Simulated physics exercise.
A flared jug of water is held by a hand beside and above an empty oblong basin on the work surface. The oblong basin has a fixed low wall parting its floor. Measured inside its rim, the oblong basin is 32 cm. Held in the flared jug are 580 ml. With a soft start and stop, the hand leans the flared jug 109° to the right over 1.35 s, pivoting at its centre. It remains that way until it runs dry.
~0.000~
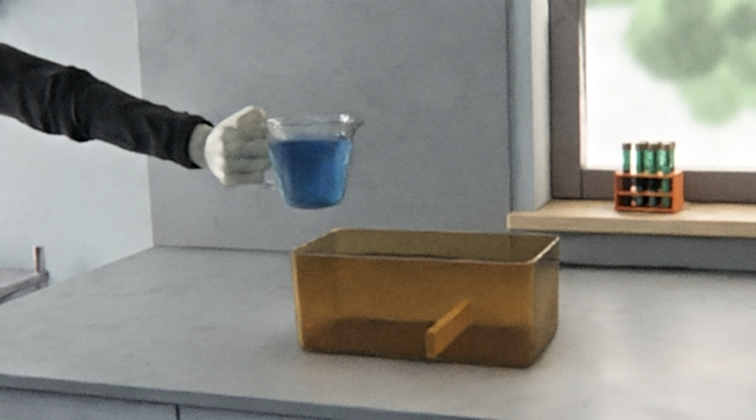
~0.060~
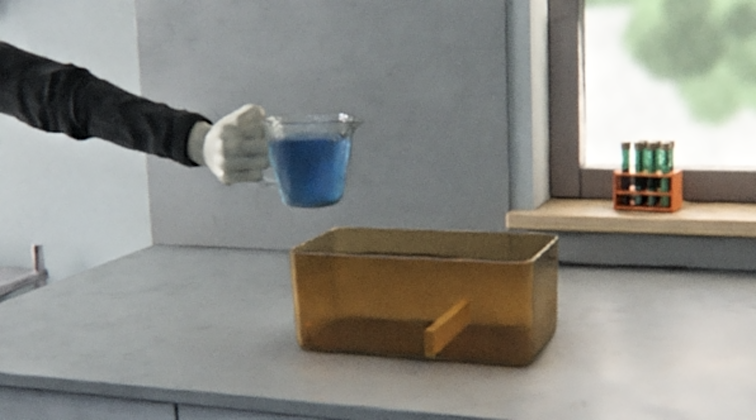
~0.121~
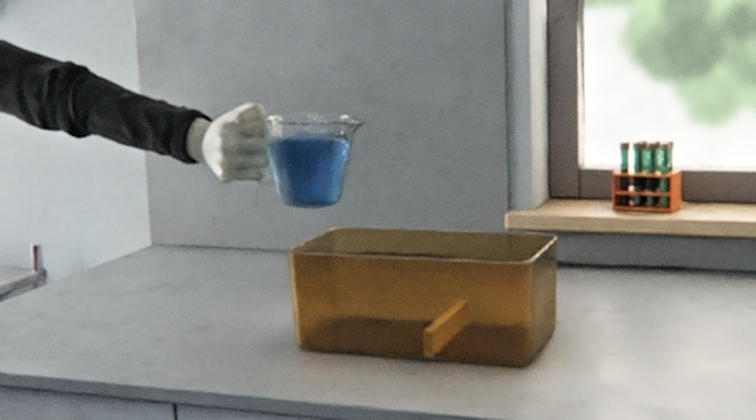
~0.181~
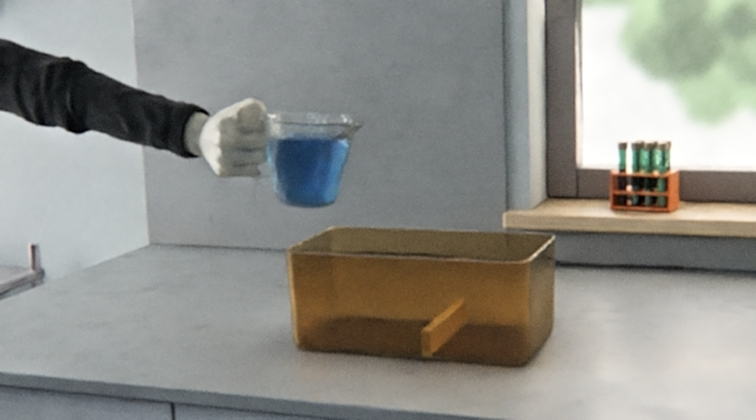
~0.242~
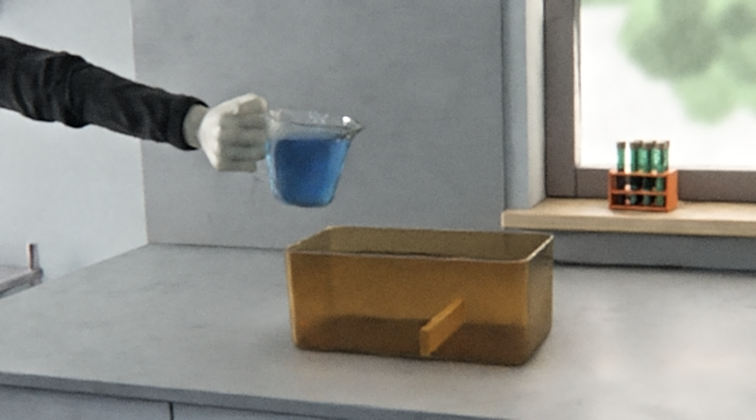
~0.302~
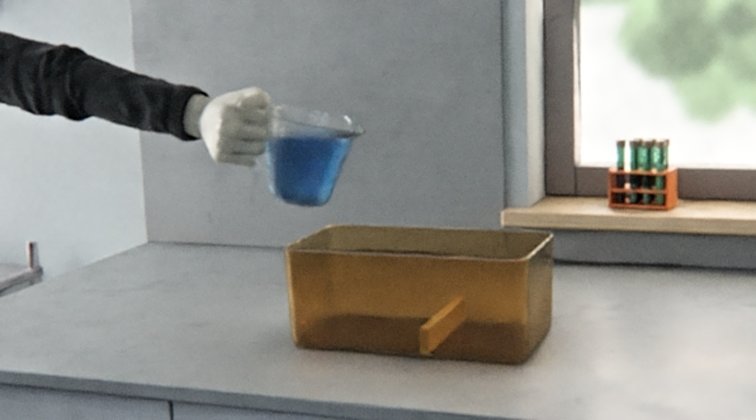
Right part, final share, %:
10 %.
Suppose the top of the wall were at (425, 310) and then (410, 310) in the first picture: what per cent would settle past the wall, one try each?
Around 20 and 50 percent, in that order.
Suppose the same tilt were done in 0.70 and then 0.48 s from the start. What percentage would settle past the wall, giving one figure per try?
Around 10 per cent first, around 15 per cent next.
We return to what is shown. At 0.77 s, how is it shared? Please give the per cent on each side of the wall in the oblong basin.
About 12 left, about 0 right.
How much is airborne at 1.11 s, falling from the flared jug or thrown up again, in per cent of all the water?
About 7 % of the total.
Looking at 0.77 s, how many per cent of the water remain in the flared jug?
I'd put it near 72 percent.
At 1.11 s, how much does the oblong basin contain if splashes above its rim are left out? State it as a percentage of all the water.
Around 82 in a hundred.
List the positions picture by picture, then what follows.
In the first picture, tilt 0°; pouring edge (363, 121); surface from (276, 138) to (350, 137); the oblong basin's rim runs from (313, 241) to (547, 251); the wall's top is at (450, 317).
In the second picture, tilt 1°; pouring edge (363, 120); surface from (275, 136) to (349, 137).
In the third picture, tilt 2°; pouring edge (363, 122); surface from (275, 135) to (349, 137).
In the fourth picture, tilt 5°; pouring edge (363, 125); surface from (274, 136) to (348, 137).
In the fifth picture, tilt 8°; pouring edge (363, 128); surface from (274, 135) to (349, 137).
In the sixth picture, tilt 13°; pouring edge (365, 132); surface from (275, 135) to (353, 136).
After 0.77 s the tilt is 66° and 72 per cent is still to pour, 12 is left of the wall and 0 right of it.
After 1.11 s the tilt is 101° and 11 per cent is still to pour, 78 is left of the wall and 4 right of it.
After 1.46 s the tilt is 109° and 0 per cent is still to pour, 90 is left of the wall and 10 right of it.
After 1.85 s the tilt is 109° and 0 per cent is still to pour, 89 is left of the wall and 10 right of it.
In the end 89 per cent lies left of the wall, 10 right of it and 1 outside.
